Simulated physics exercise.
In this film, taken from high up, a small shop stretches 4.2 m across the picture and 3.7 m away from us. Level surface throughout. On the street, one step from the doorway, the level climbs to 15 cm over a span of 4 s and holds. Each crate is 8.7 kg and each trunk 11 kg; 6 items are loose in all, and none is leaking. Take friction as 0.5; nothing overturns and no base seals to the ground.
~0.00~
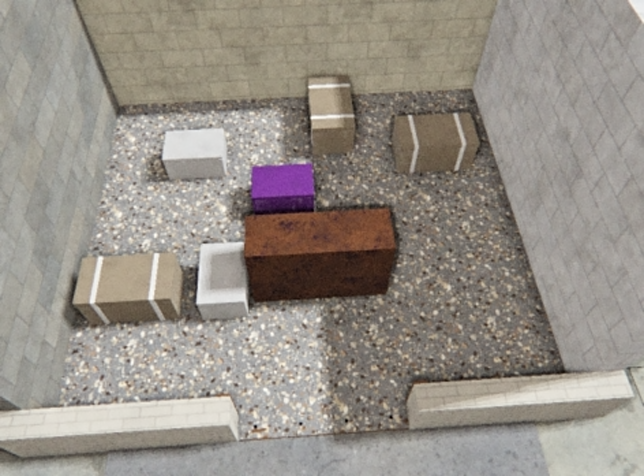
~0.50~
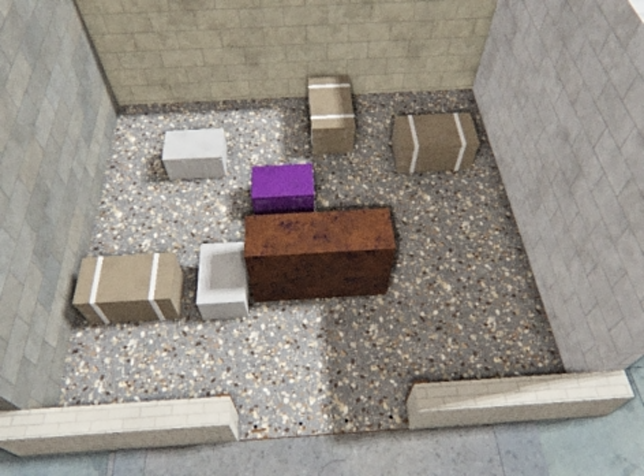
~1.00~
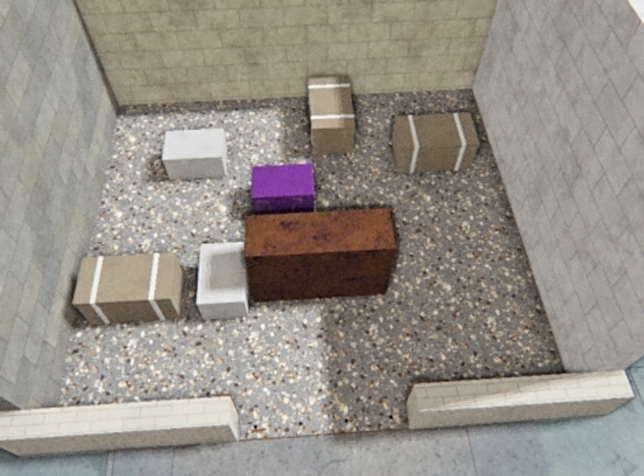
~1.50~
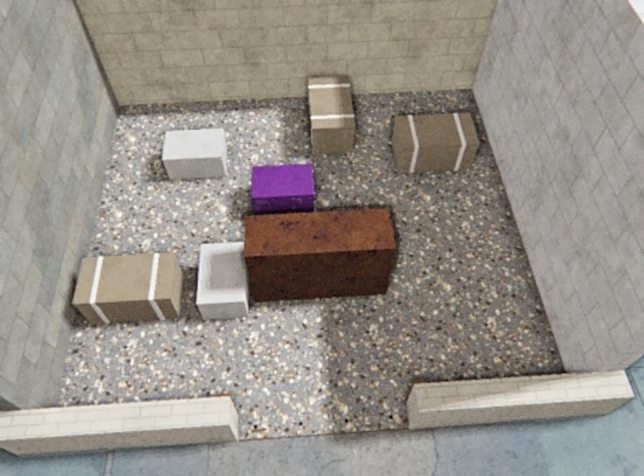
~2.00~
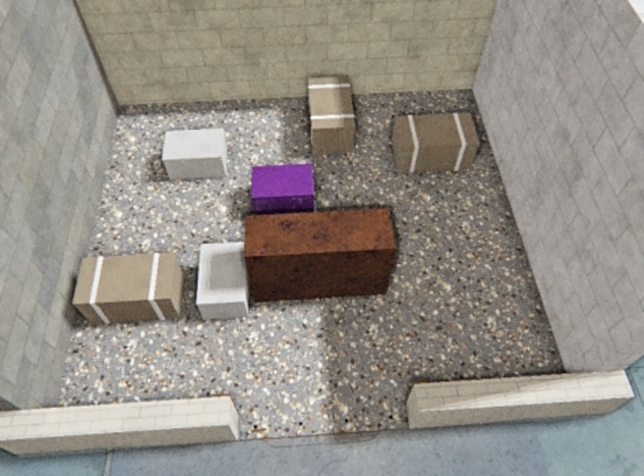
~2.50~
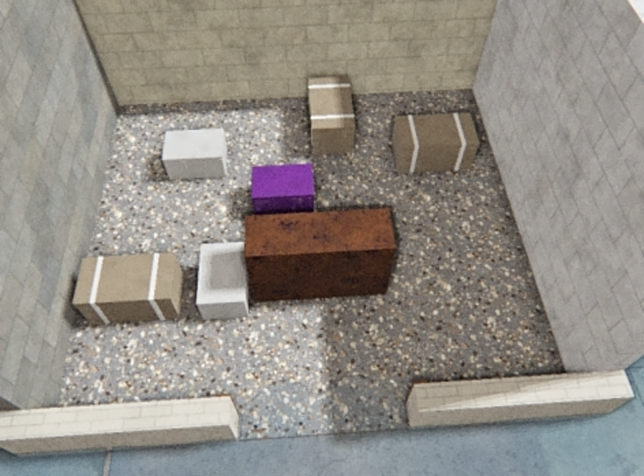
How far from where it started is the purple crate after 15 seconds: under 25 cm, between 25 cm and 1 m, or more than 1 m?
It is between 25 cm and 1 m away.
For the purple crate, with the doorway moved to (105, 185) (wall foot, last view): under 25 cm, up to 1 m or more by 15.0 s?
By then the purple crate has been carried a long way.
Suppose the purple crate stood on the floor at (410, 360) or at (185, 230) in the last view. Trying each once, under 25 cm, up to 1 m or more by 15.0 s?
Respectively, it ends up distant and shifts somewhat.
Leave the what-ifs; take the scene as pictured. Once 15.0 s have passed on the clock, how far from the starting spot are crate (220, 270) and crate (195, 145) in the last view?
Shifts: 80 cm / 80 cm.
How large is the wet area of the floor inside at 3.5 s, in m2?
The covered patch comes to about 1.0 m2.
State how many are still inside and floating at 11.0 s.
Just then, the number is 3.
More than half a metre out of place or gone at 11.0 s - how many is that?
The number by then is 3.
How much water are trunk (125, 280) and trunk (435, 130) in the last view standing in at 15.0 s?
Depth approx. 8 cm / 6 cm.
After 3.5 s the purple crate is near (282, 180), 0.0 m from its start, aground; 0 afloat.
After 6.8 s the purple crate is near (282, 180), 0.0 m from its start, aground; 0 afloat.
After 11.0 s the purple crate is near (282, 180), 0.0 m from its start, aground; 3 afloat.
After 15.0 s the purple crate is near (287, 223), 0.6 m from its start, afloat; 6 afloat.
